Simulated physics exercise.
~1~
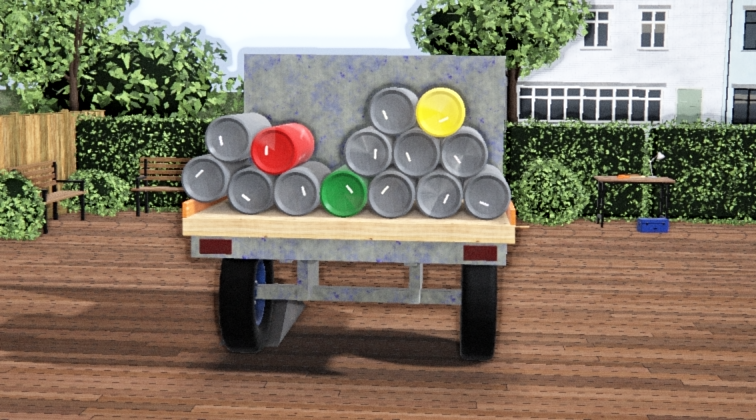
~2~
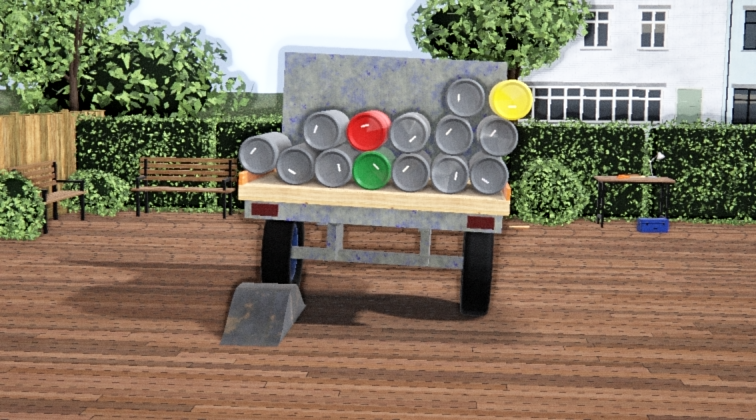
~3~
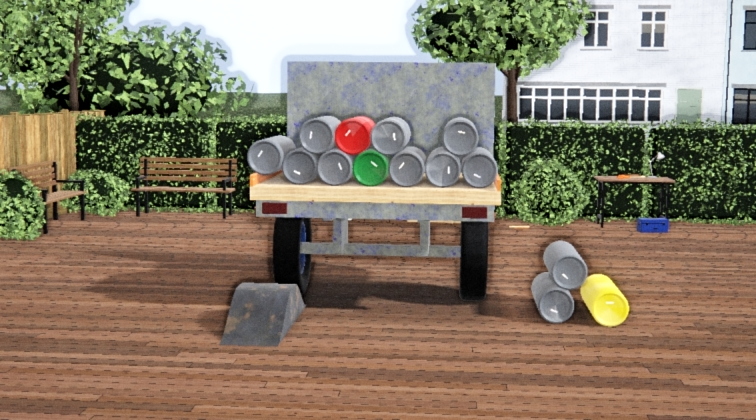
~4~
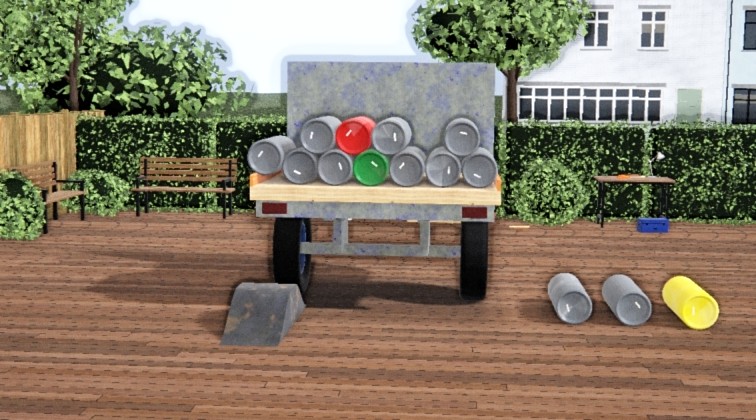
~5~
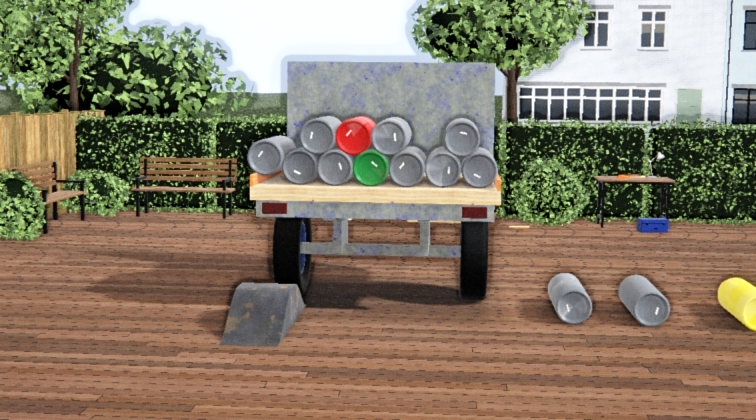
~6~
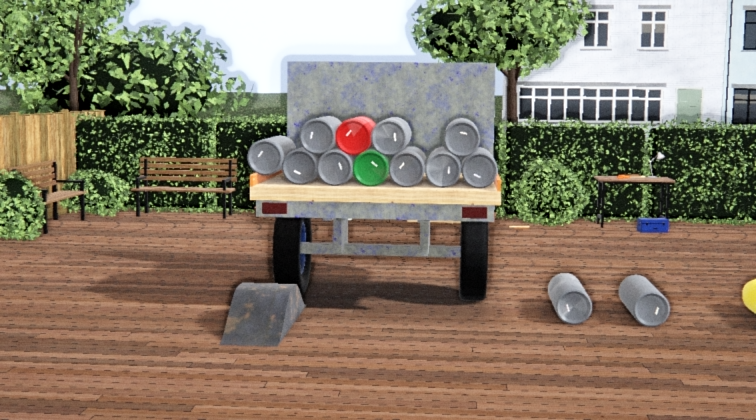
In this clip, a trailer stacked with grey, red, green and yellow cylinders rolls away over a wedge-shaped block, and its load shifts. The yellow and two grey cylinders drop off the right side and roll apart, while the red and green ones stay aboard.
